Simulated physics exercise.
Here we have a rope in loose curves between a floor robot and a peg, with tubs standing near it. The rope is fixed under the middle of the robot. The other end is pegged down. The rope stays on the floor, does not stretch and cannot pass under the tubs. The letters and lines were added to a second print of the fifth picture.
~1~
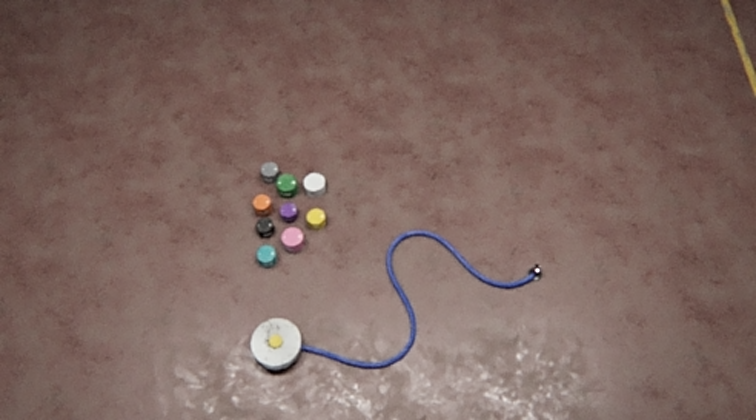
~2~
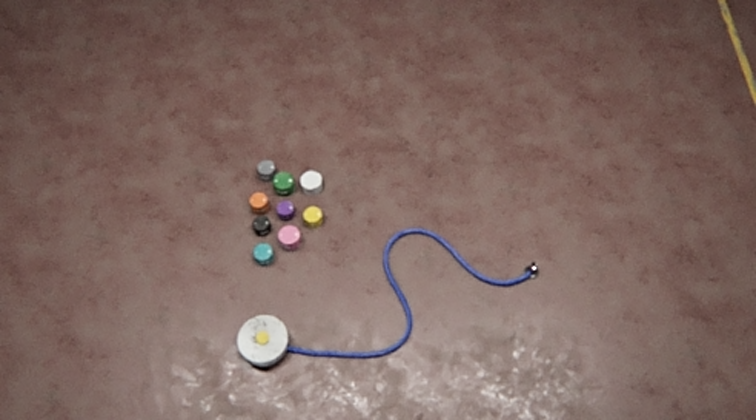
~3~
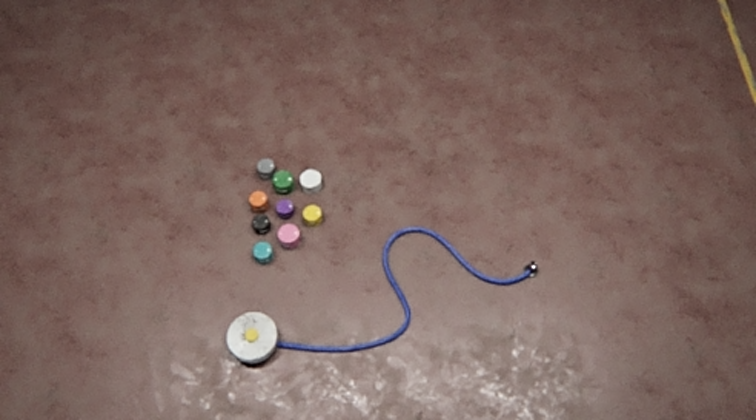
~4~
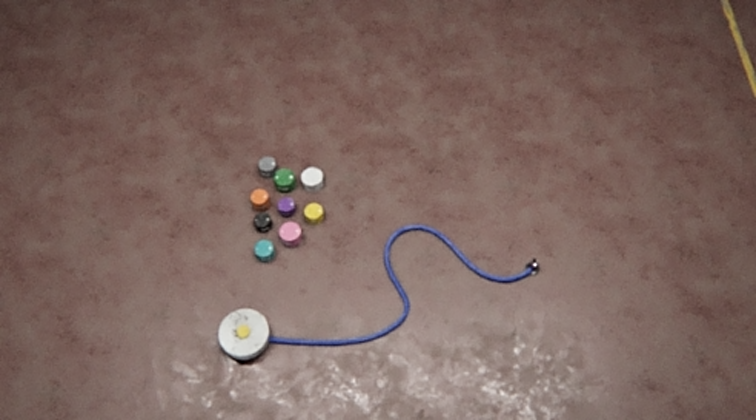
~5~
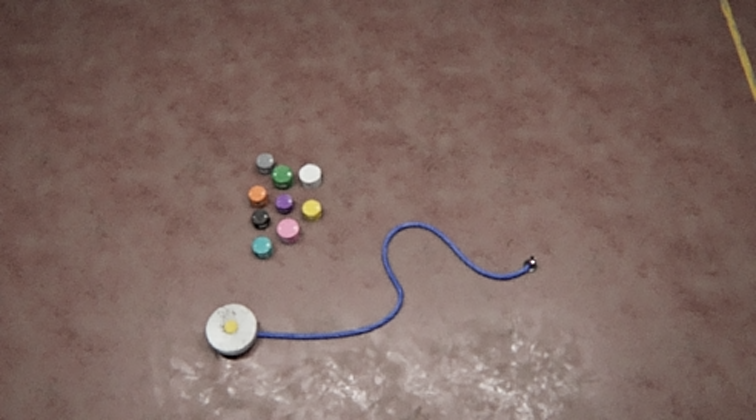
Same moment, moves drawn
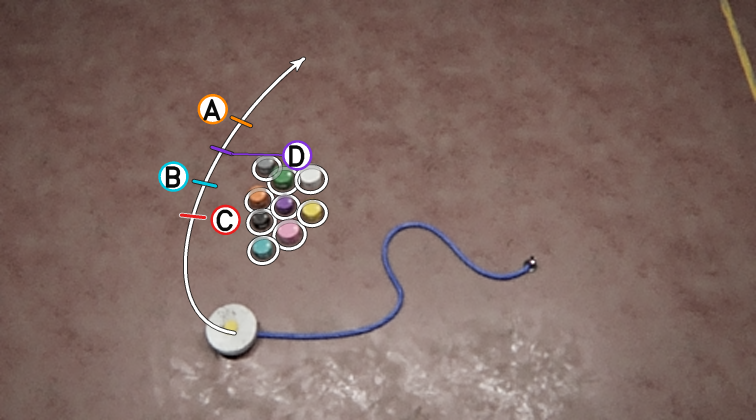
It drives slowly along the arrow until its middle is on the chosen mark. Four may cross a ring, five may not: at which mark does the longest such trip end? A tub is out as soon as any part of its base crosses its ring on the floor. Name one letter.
As far as tick A.
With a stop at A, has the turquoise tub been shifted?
Yes.
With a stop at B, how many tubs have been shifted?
The count is none.
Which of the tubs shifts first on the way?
The turquoise tub.
On the marked copy, A at (241, 122); B at (205, 184); C at (193, 216); D at (222, 151); the route from (234, 333) via (207, 179) to (304, 59).
Taking A. A third of the way, robot (183, 262).
Two thirds of the way, robot (204, 178).
When it is over, robot (240, 117); black tub (266, 210); pink tub (291, 231); turquoise tub (276, 222); two over the rings.
As for the rest, B is within the limit but short; C is within the limit but short; D is within the limit but short.
